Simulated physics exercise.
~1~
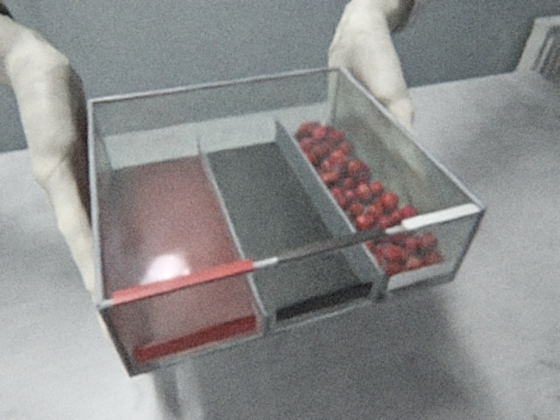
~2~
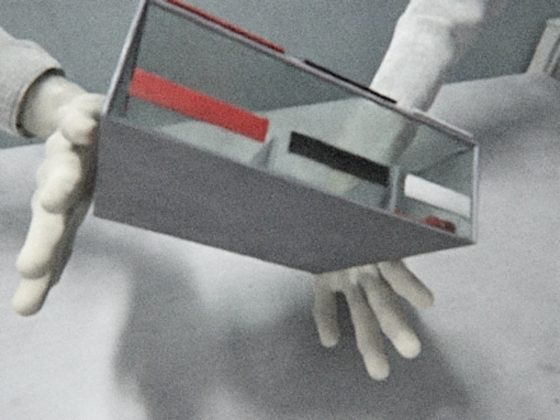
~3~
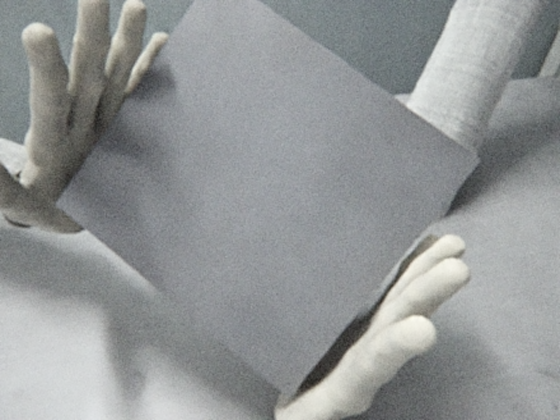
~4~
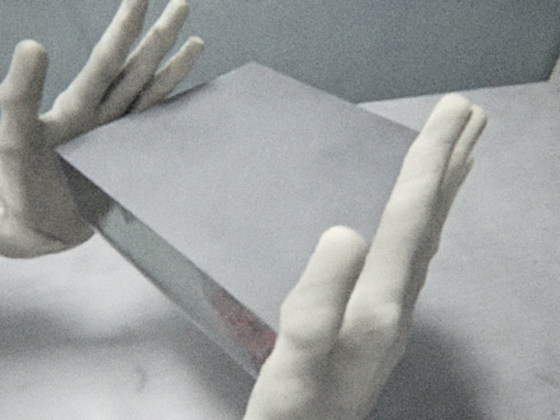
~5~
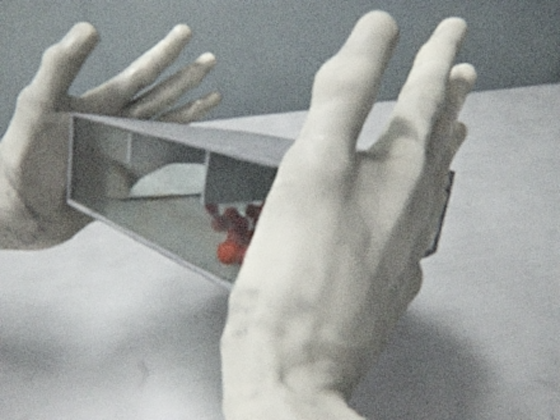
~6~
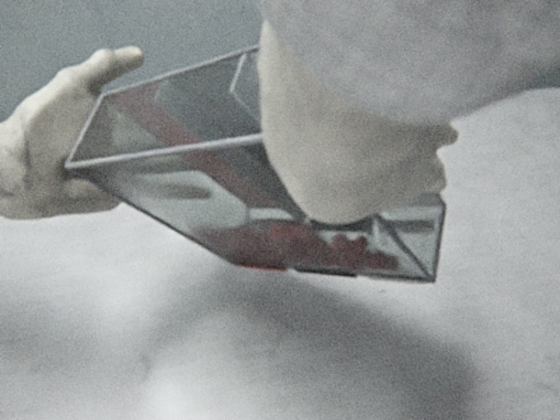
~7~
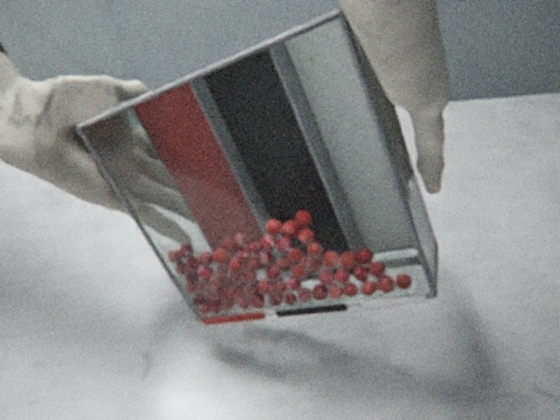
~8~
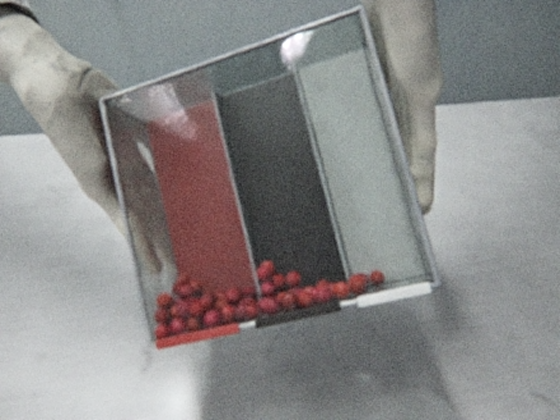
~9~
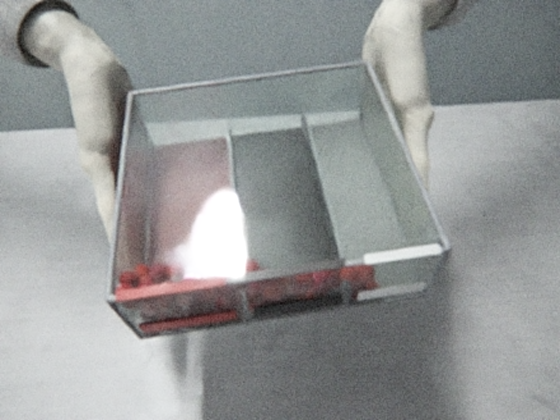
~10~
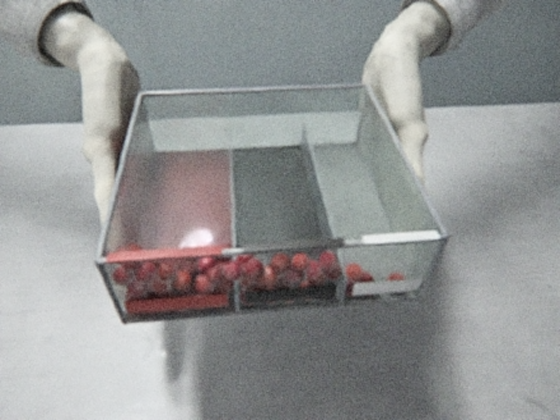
Small red berries fill the right-hand section of a clear, shallow box whose three sections are marked red, black and white from left to right. Two pale hands hold it above a light grey table before a plain grey wall, seen from the front and slightly above. The hands tip the box until its plain grey underside hides the berries, then turn it fully upside down. As they keep rolling it, the berries reappear and slide into a heap along one side. Finally the box is level again, with most berries lying along the front of the red and black sections and only a few in the white.
